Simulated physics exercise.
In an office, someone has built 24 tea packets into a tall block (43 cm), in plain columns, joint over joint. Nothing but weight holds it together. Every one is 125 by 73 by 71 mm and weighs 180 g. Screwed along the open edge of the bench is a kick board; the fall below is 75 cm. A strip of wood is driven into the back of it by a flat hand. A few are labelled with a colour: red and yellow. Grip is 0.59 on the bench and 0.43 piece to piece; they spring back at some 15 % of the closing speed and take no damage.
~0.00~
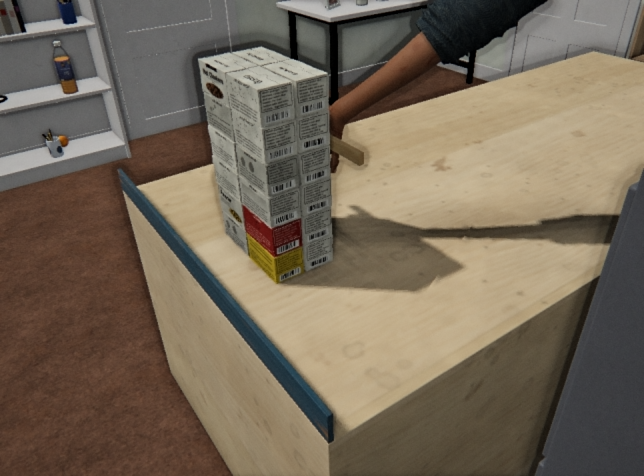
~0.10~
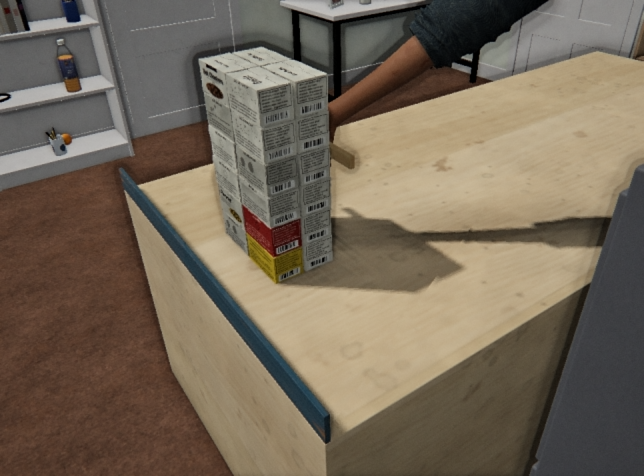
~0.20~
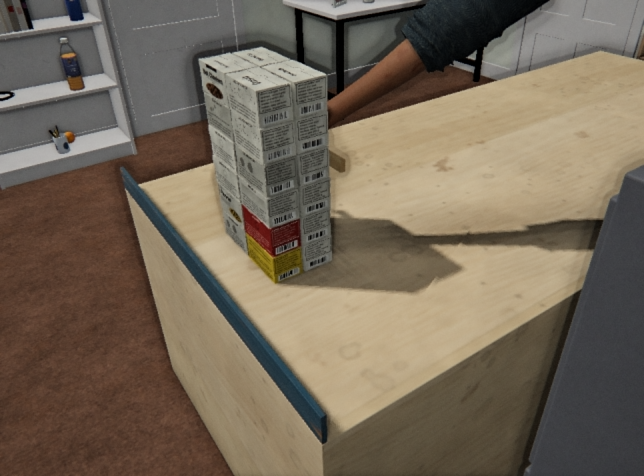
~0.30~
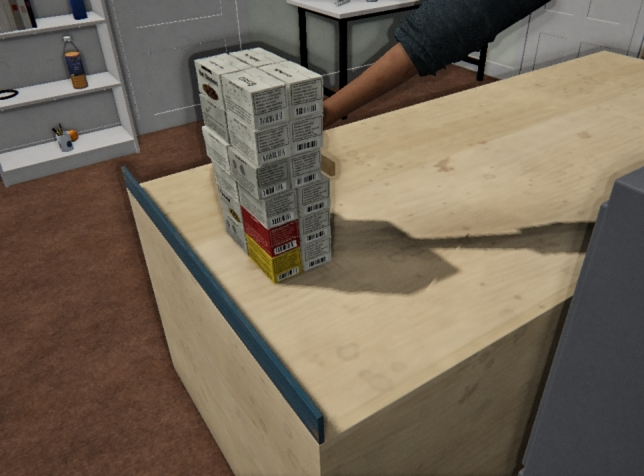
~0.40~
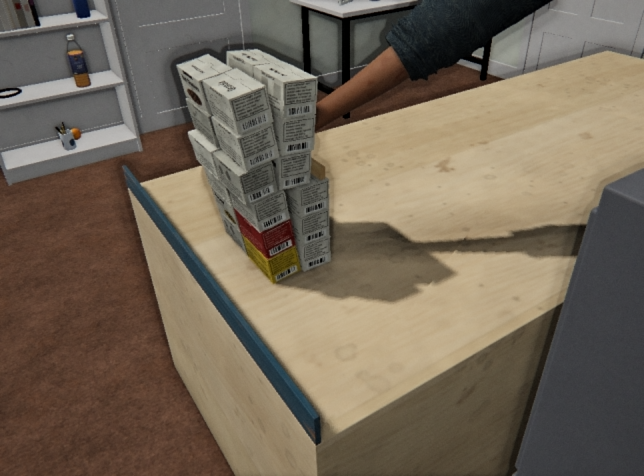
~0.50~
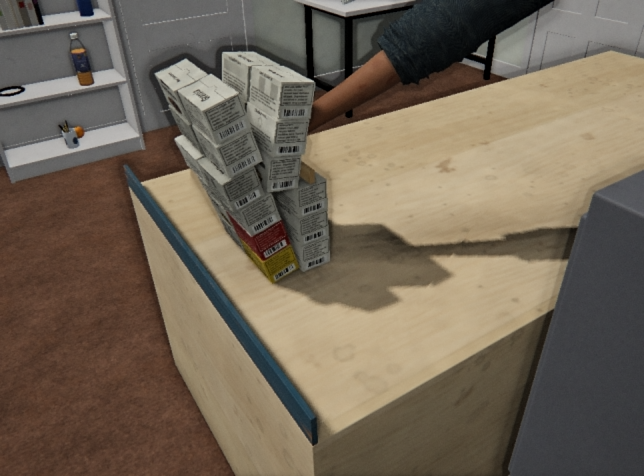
Stacked small white boxes, with one red and one yellow, leaning left and splitting apart as a hand pushes from behind.
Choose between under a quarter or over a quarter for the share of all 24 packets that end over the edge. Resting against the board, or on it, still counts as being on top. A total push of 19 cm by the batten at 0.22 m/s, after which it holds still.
I would say over a quarter of them.
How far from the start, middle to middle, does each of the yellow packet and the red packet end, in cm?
Yellow shifts 4 cm and red shifts 12 cm.
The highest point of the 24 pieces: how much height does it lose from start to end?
I'd say it's about 24 cm lower than before.
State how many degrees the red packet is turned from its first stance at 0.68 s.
Its tilt comes to about 30° at that moment.
After 0.68 s, none of the 24 packets over the edge, 23 disturbed; red packet 32° from how it stood; yellow packet 32° from how it stood.
After 0.90 s, none of the 24 packets over the edge, 23 disturbed; yellow packet 61° from how it stood; red packet 60° from how it stood, 25 mm lower.
After 1.26 s, 10 of the 24 packets over the edge; yellow packet 61° from how it stood; red packet 59° from how it stood, 26 mm lower.
After 1.78 s, 13 of the 24 packets over the edge; yellow packet 60° from how it stood; red packet 60° from how it stood, 26 mm lower.
In the end (2.2 s), 13 of the 24 packets over the edge; yellow packet 60° from how it stood; red packet 60° from how it stood, 26 mm lower. That is 54 per cent. From the last view, middles, yellow packet near (253, 255), red packet near (224, 253).
